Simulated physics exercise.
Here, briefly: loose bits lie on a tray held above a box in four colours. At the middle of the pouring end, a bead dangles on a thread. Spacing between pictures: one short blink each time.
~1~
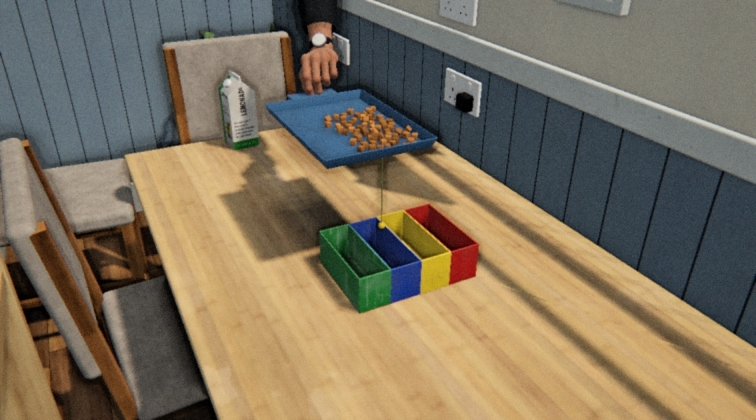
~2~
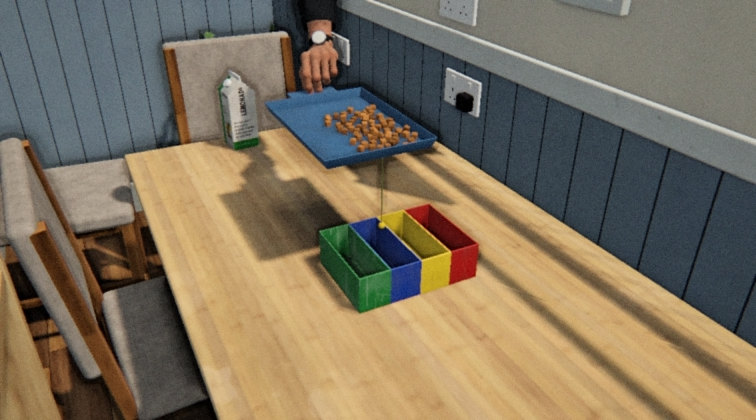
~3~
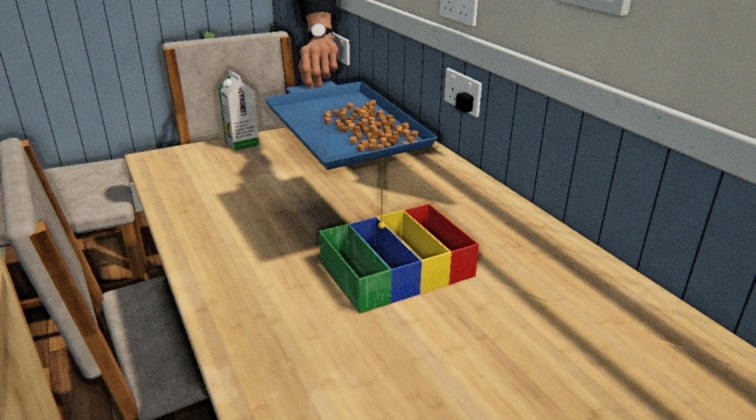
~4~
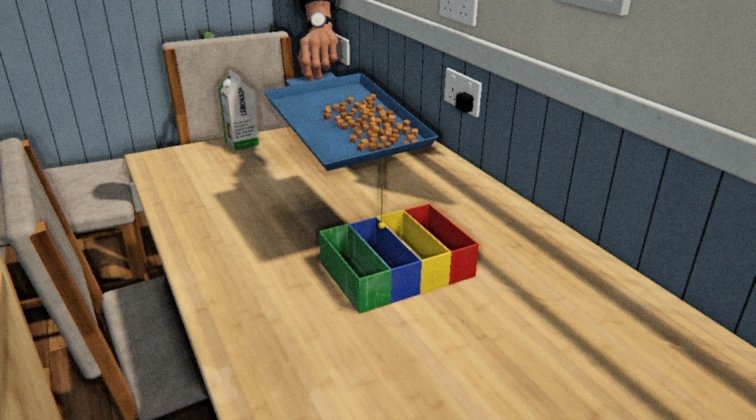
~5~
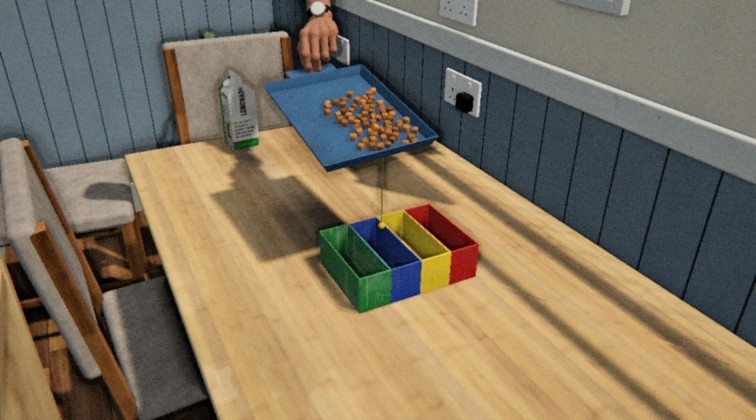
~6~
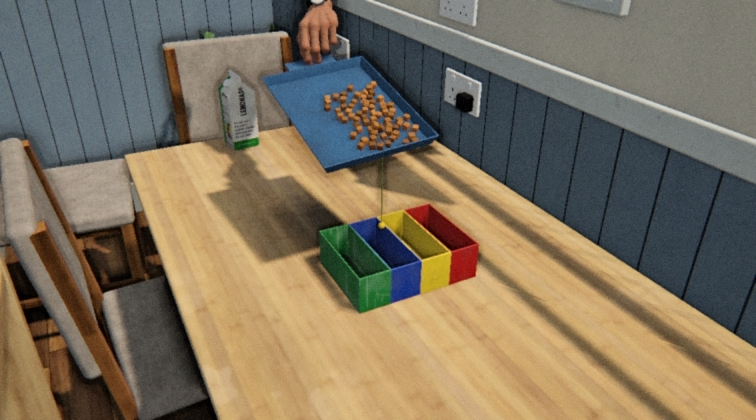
At a wooden table in a blue-panelled room, a hand held a blue tray of small brown lumps above a four-coloured box, then gradually raised the tray's far end, while the lumps barely shifted.
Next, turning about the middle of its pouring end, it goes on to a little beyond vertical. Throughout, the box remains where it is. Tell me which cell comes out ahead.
I would say the green cell comes out ahead.
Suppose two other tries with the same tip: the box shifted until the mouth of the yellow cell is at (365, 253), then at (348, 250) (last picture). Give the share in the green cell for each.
The first try gives 0 per cent, the second 0 per cent.
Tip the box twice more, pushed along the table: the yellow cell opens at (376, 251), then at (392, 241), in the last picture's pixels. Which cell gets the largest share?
For the first spot I'd say the blue one, and for the second spot the green one.
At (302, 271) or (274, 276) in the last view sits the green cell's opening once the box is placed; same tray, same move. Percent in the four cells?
The first yields 100 per cent and the second 90 per cent.
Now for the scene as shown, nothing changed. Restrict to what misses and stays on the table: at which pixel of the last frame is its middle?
Look around (307, 304) in the last picture.
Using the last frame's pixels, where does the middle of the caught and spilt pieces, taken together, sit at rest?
Close to (353, 290) in the last view.
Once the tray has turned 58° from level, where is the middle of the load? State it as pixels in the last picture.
I'd put the middle of the pieces at roughly (365, 147).
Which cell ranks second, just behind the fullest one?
Next after the leader comes the cell in blue.
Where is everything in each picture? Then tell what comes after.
The first frame shows corners of the pouring end near (327, 158) and (432, 137), level; middle of the load near (372, 127), brown sugar cubes; bead on its thread near (382, 226); green cell near (375, 288); blue cell near (406, 279); yellow cell near (435, 270); red cell near (464, 261).
The second frame shows corners of the pouring end near (327, 158) and (432, 137), level; middle of the load near (372, 126).
The third frame shows corners of the pouring end near (327, 159) and (432, 136), tipped barely, lowest at the left corner; middle of the load near (372, 124).
The fourth frame shows corners of the pouring end near (327, 161) and (432, 136), tipped a little, lowest at the left corner; middle of the load near (372, 120).
The fifth frame shows corners of the pouring end near (327, 162) and (433, 135), tipped a little, lowest at the left corner; middle of the load near (372, 116).
The sixth frame shows corners of the pouring end near (327, 164) and (433, 134), tipped a little, lowest at the left corner; middle of the load near (372, 113); green cell near (375, 288); blue cell near (406, 279); yellow cell near (435, 270); red cell near (464, 261).
Shortly afterwards, tray tipped steeply; all but a few on the tray; only a few falling or outside the box.
Next, tray tipped right over; near half on the tray; a little in the green cell; only a few in the blue cell; near a third falling or outside the box.
Some moments later, tray tipped past a quarter turn; near a third in the green cell; a little in the blue cell; only a few in the yellow cell; near a third falling or outside the box.
In the end, tray tipped past a quarter turn; near a third in the green cell; a little in the blue cell; only a few in the yellow cell; none at all in the red cell; near a third outside the box.
